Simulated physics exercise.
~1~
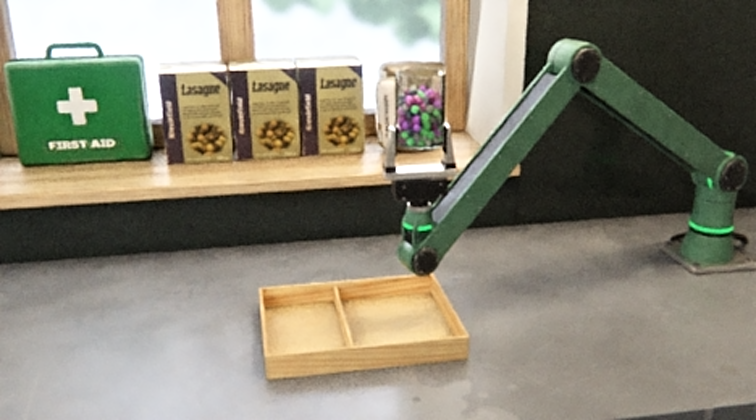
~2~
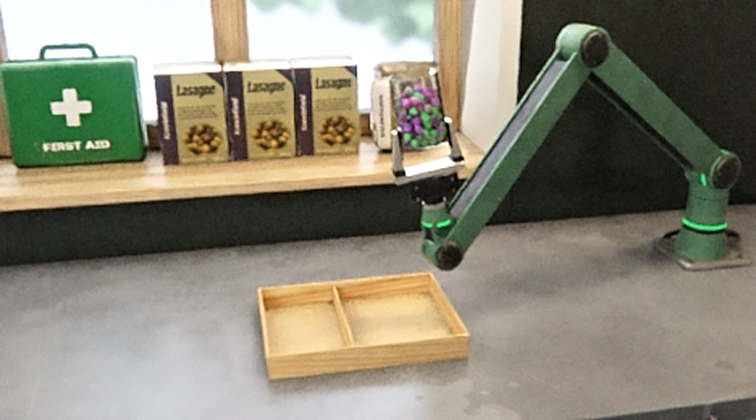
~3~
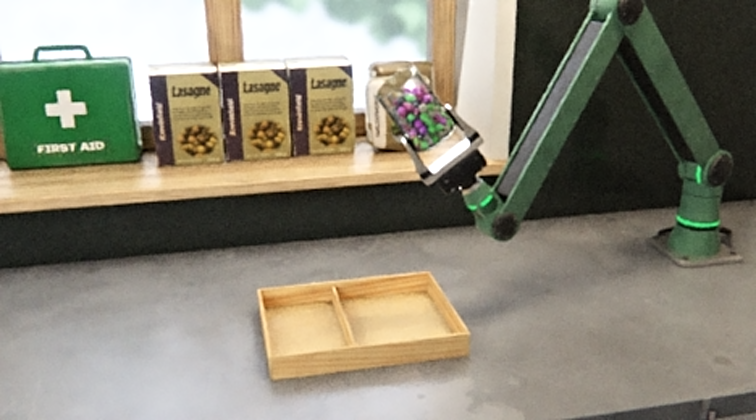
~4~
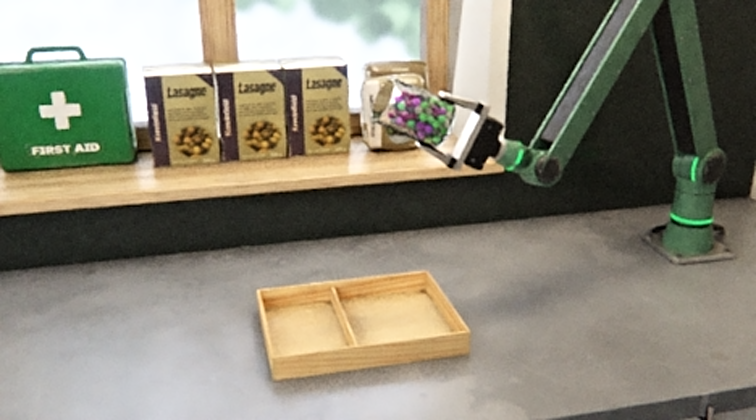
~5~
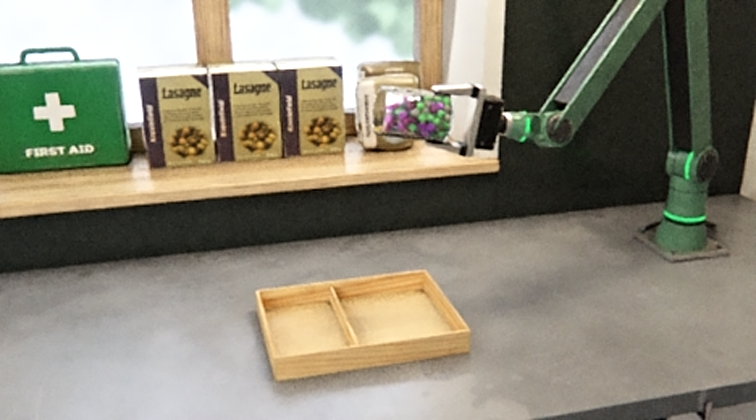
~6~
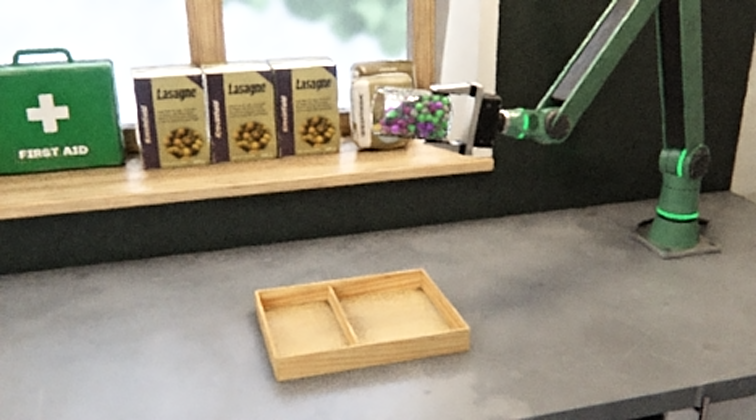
Green robot arm tilting a clear container of purple and green sweets leftward until nearly horizontal, beside lasagne boxes on a windowsill.
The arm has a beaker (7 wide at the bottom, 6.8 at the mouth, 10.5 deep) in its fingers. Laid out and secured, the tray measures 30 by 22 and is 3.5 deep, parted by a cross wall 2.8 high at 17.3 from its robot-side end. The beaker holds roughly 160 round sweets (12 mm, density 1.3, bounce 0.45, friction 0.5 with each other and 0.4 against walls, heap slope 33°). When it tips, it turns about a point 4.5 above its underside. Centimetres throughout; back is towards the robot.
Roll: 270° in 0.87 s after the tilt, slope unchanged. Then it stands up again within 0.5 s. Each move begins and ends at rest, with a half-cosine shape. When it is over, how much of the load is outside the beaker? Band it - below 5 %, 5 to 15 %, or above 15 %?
My answer is 5 to 15 %.
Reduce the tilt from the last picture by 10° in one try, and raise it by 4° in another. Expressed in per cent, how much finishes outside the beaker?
I'd expect some 0 per cent, then some 20 per cent.
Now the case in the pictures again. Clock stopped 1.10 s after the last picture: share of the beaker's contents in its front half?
Roughly 55 per cent.
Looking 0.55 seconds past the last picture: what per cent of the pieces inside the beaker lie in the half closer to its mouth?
About 35 %.
Then, 0.55 s later, tipped 81°, highest piece 38 above the table; 152 in the beaker, 3 in flight or on a rim.
Then, 1.10 s later, tipped 47°, highest piece 39 above the table; 141 in the beaker, 6 in the robot-side part, 5 in the far-side part, 3 in flight or on a rim.
Then, 1.57 s later, upright, highest piece 41 above the table; 141 in the beaker, 7 in the robot-side part, 7 in the far-side part.
Then, 2.27 s later, upright, highest piece 41 above the table; 141 in the beaker, 7 in the robot-side part, 7 in the far-side part.
At rest, 141 in the beaker, 7 in the robot-side part, 7 in the far-side part. That is 9 % outside the beaker.
